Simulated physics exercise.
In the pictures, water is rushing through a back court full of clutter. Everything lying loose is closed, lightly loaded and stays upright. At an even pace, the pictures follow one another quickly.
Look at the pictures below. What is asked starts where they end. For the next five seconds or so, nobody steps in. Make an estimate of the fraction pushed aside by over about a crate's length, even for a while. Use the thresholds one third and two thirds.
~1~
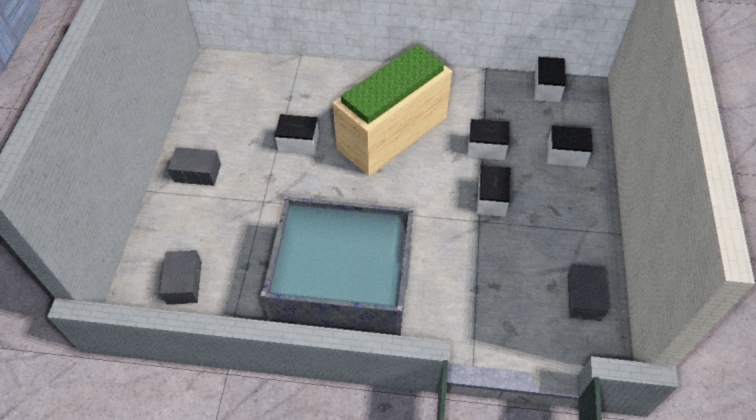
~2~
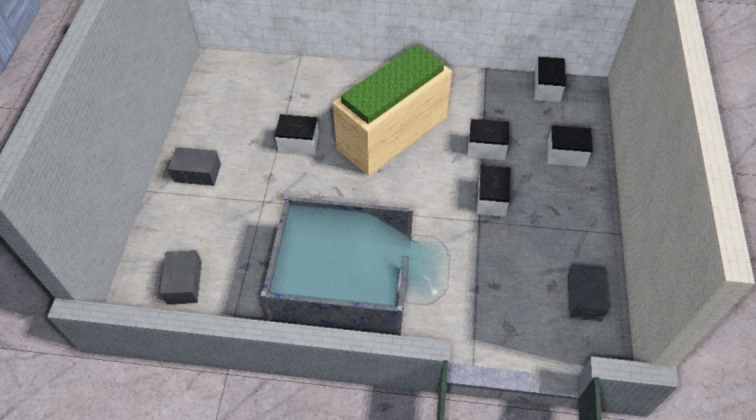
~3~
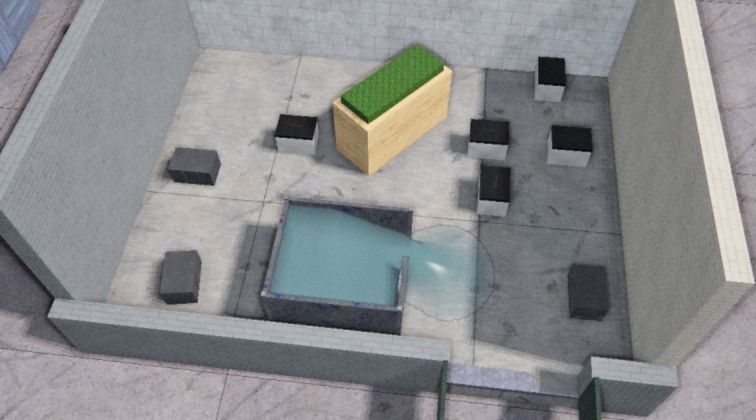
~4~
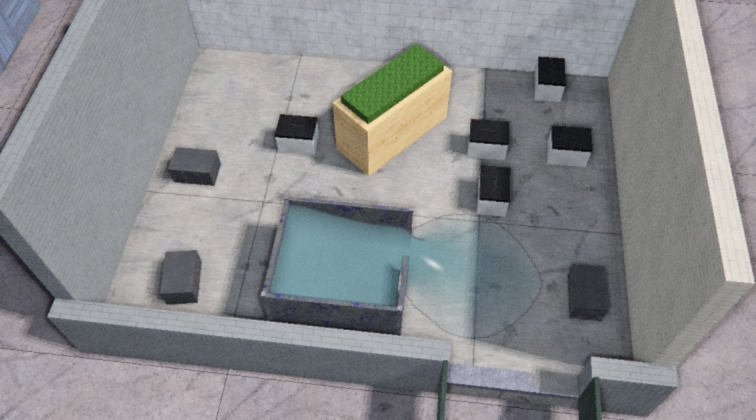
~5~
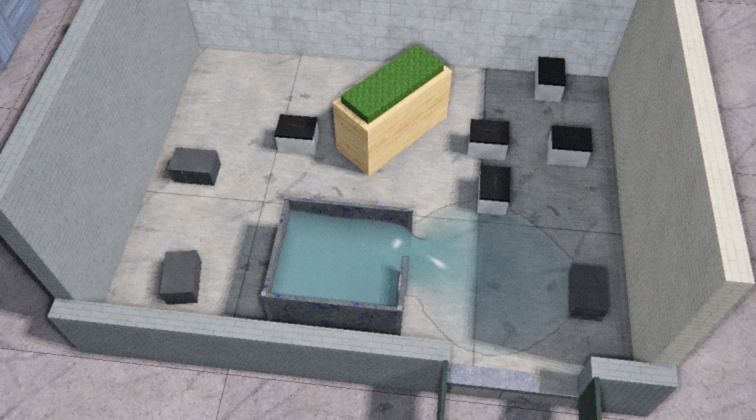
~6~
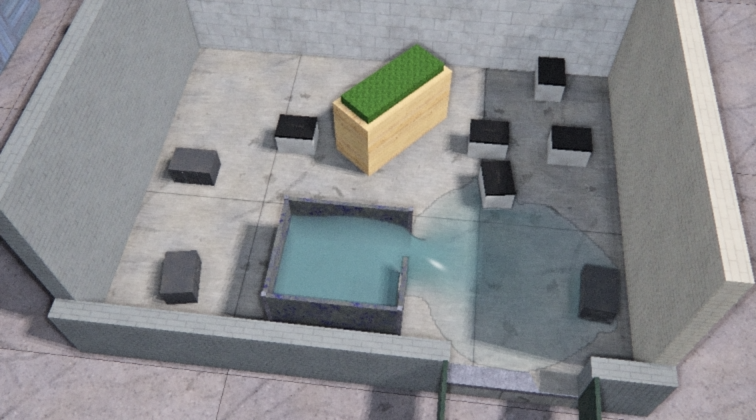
I'd put it between one third and two thirds.
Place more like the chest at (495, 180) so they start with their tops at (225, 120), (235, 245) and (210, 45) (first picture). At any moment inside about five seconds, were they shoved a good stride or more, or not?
The first sits tight, the second sits tight, the third sits tight.
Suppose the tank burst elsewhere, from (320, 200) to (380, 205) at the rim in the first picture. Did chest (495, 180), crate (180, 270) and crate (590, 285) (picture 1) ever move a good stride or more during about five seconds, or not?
Well, in order they come out as below the mark, below the mark and below the mark.
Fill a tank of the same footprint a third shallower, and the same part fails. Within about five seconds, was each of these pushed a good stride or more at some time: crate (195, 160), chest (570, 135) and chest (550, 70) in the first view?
The first stayed below the mark, the next passed the mark, and the last passed the mark.
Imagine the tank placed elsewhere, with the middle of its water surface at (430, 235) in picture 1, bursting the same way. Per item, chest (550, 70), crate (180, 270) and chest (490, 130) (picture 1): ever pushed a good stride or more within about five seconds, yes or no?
First displaced far, then never went far, then never went far.
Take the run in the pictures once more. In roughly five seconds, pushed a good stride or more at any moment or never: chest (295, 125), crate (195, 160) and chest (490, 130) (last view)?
Object by object as listed: Kept nearby, then kept nearby, then got well clear.
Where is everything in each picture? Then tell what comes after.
A crate at (590, 287) rests on the ground; a chest at (496, 182), on the bottom; 0 of 8 have shifted, in the first frame.
A crate at (590, 287), on the bottom; a chest at (496, 182) rests on the ground; 0 of 8 have shifted, in the second frame.
A crate at (590, 287) rests on the ground; a chest at (496, 182) rests on the ground; 0 of 8 have shifted, in the third frame.
A crate at (590, 287) rests on the ground; a chest at (496, 182), on the bottom; 0 of 8 have shifted, in the fourth frame.
A crate at (591, 287) rests on the ground; a chest at (496, 182) rests on the ground; 0 of 8 have shifted, in the fifth frame.
A crate at (602, 288) rests on the ground, close to its start; a chest at (498, 177) rests on the ground, close to its start; 2 of 8 have shifted, in the sixth frame.
A moment on, 1 of 8 are well off their spots; 1 afloat.
Next, 3 of 8 are well off their spots; 3 afloat.
Later, 4 of 8 are well off their spots; 4 afloat.
In the end, 4 of 8 are well off their spots, and 4 have been at some point; 4 afloat.
